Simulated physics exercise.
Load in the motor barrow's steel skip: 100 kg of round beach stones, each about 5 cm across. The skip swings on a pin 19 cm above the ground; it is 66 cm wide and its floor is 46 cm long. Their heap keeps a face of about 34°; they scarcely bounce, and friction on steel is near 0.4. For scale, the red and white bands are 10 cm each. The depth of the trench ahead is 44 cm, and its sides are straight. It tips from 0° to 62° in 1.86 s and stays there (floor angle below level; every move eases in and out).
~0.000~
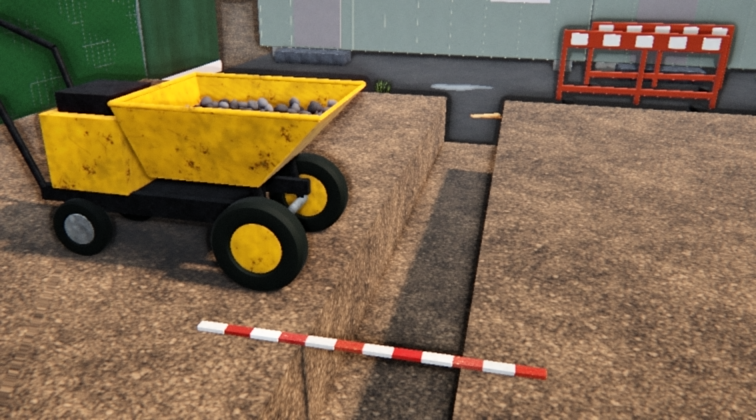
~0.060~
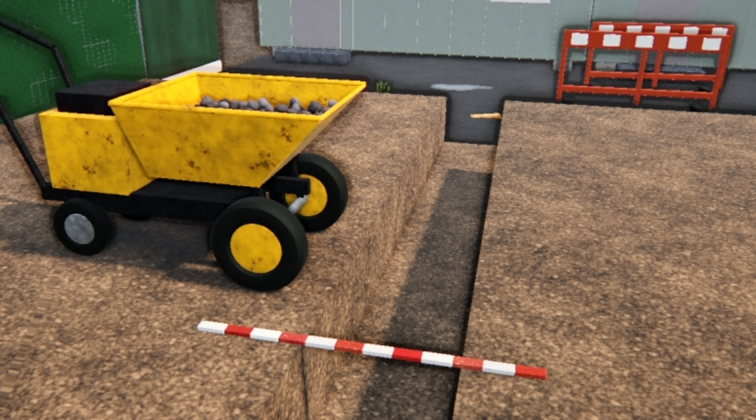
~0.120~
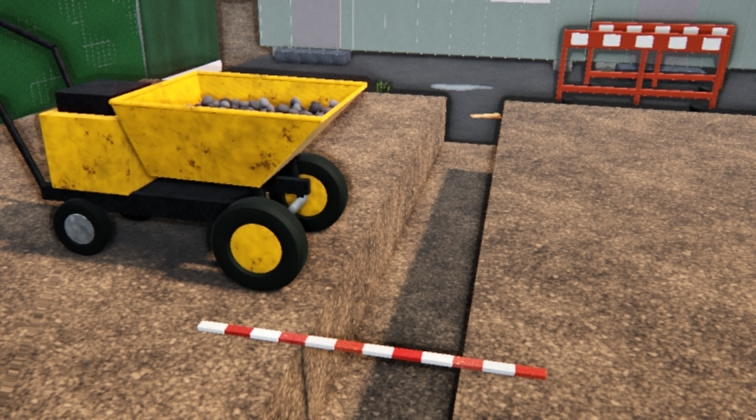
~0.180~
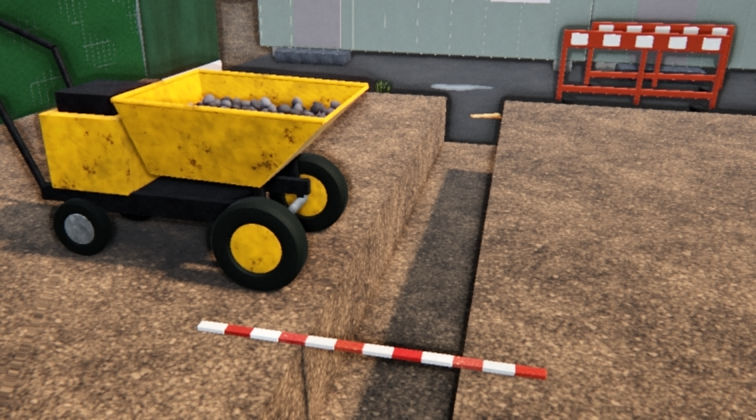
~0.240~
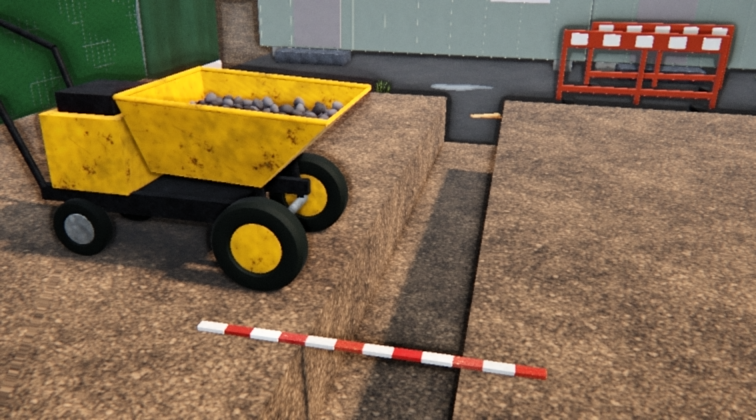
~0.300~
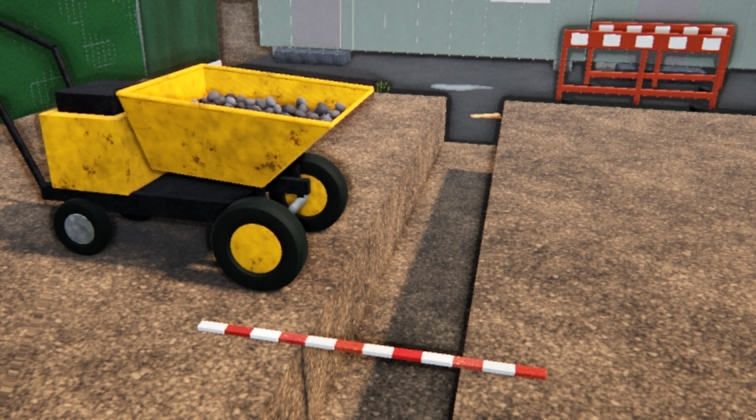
The yellow steel skip of a small motor barrow, heaped with grey stones, tilts forward very slightly and slowly to the right, its rear edge lifting a little. The barrow stands at the left on brown earth beside a straight trench, seen from slightly above by a still camera. A red-and-white banded pole crosses the foreground, with green and grey panels and an orange-red barrier behind.
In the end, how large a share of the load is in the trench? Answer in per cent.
A share of roughly 85 %.
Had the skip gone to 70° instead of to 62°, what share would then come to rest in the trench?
I'd guess some 85 in a hundred.
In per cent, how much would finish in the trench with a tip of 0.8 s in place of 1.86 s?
That works out at about 65 in a hundred.
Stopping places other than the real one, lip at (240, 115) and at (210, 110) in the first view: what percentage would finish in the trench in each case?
That gives roughly 100 per cent and roughly 100 per cent.
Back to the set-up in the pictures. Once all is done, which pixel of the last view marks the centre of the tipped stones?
The tipped stones centre close to (439, 351).
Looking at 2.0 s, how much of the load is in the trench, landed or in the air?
Close to 40 per cent has got there by then.
After 1.4 s the floor is at 53°; 100 % in the skip; the foremost stones are at (413, 205).
After 2.0 s the floor is at 62°; 55 % in the skip, 38 % in the trench, 7 % past the trench; the foremost stones are at (521, 288).
After 2.3 s the floor is at 62°; 27 % in the skip, 58 % in the trench, 15 % past the trench; the foremost stones are at (589, 275).
After 4.3 s the floor is at 62°; 0 % in the skip, 85 % in the trench, 15 % past the trench; the foremost stones are at (612, 270).
